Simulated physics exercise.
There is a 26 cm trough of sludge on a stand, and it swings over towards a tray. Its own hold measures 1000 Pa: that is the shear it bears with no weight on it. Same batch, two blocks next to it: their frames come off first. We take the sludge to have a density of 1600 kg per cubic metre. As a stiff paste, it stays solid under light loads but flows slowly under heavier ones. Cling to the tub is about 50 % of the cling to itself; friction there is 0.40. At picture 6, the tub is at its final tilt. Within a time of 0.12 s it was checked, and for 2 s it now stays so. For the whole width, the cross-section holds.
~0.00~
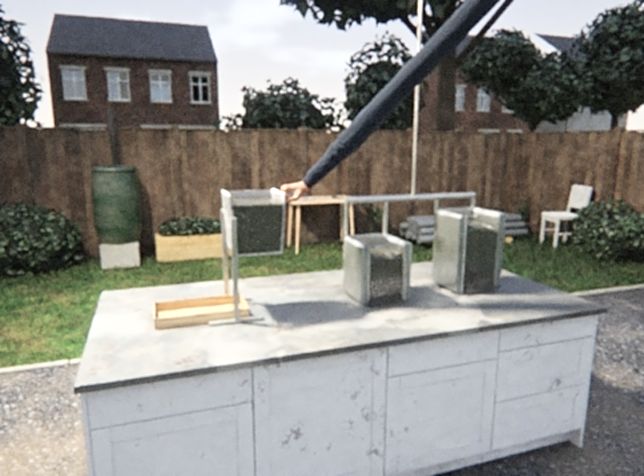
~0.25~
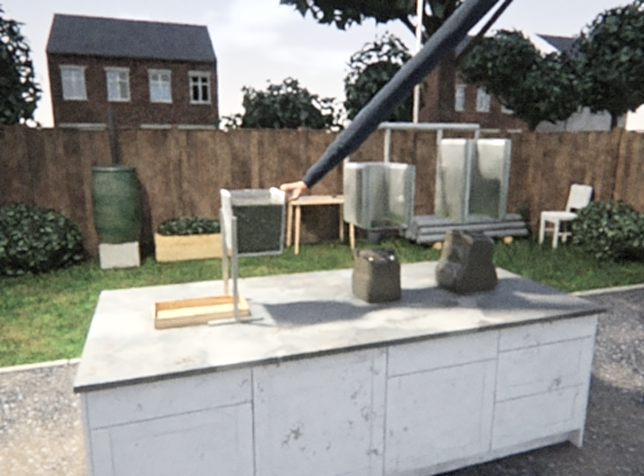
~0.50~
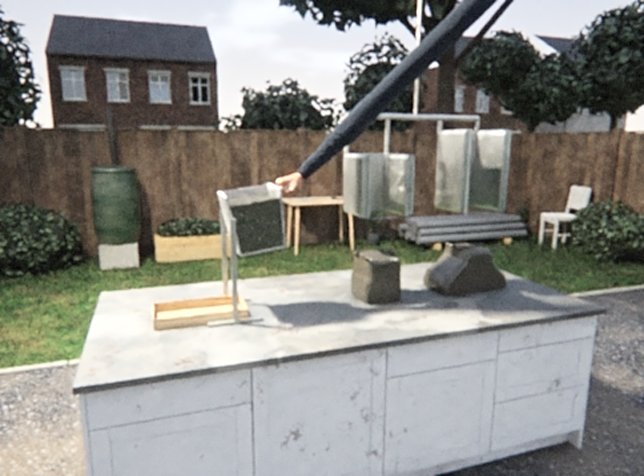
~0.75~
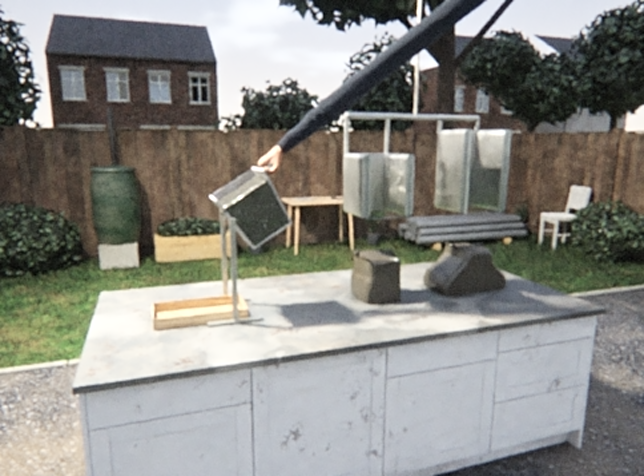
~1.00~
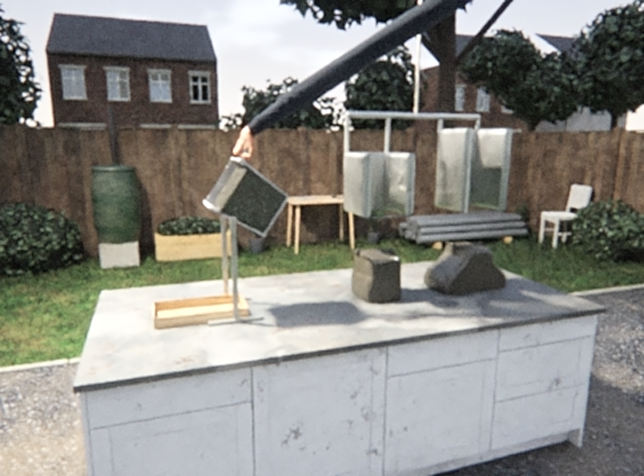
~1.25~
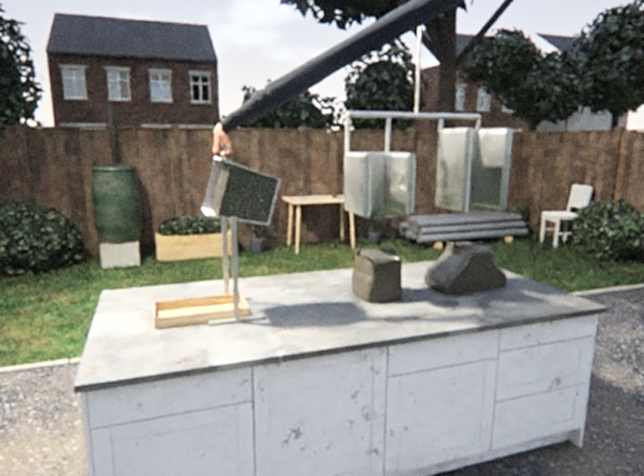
Two clear box-shaped moulds on a pale frame rise off two dark grey blocks on a long, worn white counter, seen from slightly above in a fenced garden with brick houses behind. The right block slumps into a low mound while the left keeps its shape. A long dark-sleeved arm then tilts a clear-sided trough of dark sludge on a stand above a wooden tray, the camera still.
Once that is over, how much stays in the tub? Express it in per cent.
Some 100 percent stays.
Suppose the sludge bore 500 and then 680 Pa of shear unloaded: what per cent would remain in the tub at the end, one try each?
Respectively 100 % and 100 %.
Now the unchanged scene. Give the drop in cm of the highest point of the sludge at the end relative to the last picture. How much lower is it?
Roughly 0 cm.
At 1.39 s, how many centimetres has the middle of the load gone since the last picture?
Measured shift, roughly 0 cm.
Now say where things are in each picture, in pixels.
In the first picture, handle-side rim at (284, 195), tilt 0 degrees; highest point of the sludge at (248, 204); test blocks 24 cm, 36 cm high (left to right).
In the second picture, handle-side rim at (284, 194), tilt 0 degrees; highest point of the sludge at (248, 204); test blocks 23 cm, 30 cm high (left to right).
In the third picture, handle-side rim at (280, 189), tilt 8 degrees; highest point of the sludge at (276, 198); test blocks 23 cm, 23 cm high (left to right).
In the fourth picture, handle-side rim at (263, 171), tilt 32 degrees; highest point of the sludge at (266, 181); test blocks 23 cm, 23 cm high (left to right).
In the fifth picture, handle-side rim at (240, 161), tilt 56 degrees; highest point of the sludge at (246, 170); test blocks 23 cm, 23 cm high (left to right).
In the sixth picture, handle-side rim at (222, 161), tilt 74 degrees; highest point of the sludge at (232, 167); test blocks 23 cm, 23 cm high (left to right).
By 1.39 s, the tub is at 74 degrees and holds 100 %.
By 1.56 s, the tub is at 74 degrees and holds 100 %.
By 1.73 s, the tub is at 74 degrees and holds 100 %.
By 1.90 s, the tub is at 74 degrees and holds 100 %.
By 3.25 s, at the end, the tub is at 74 degrees and holds 100 %.
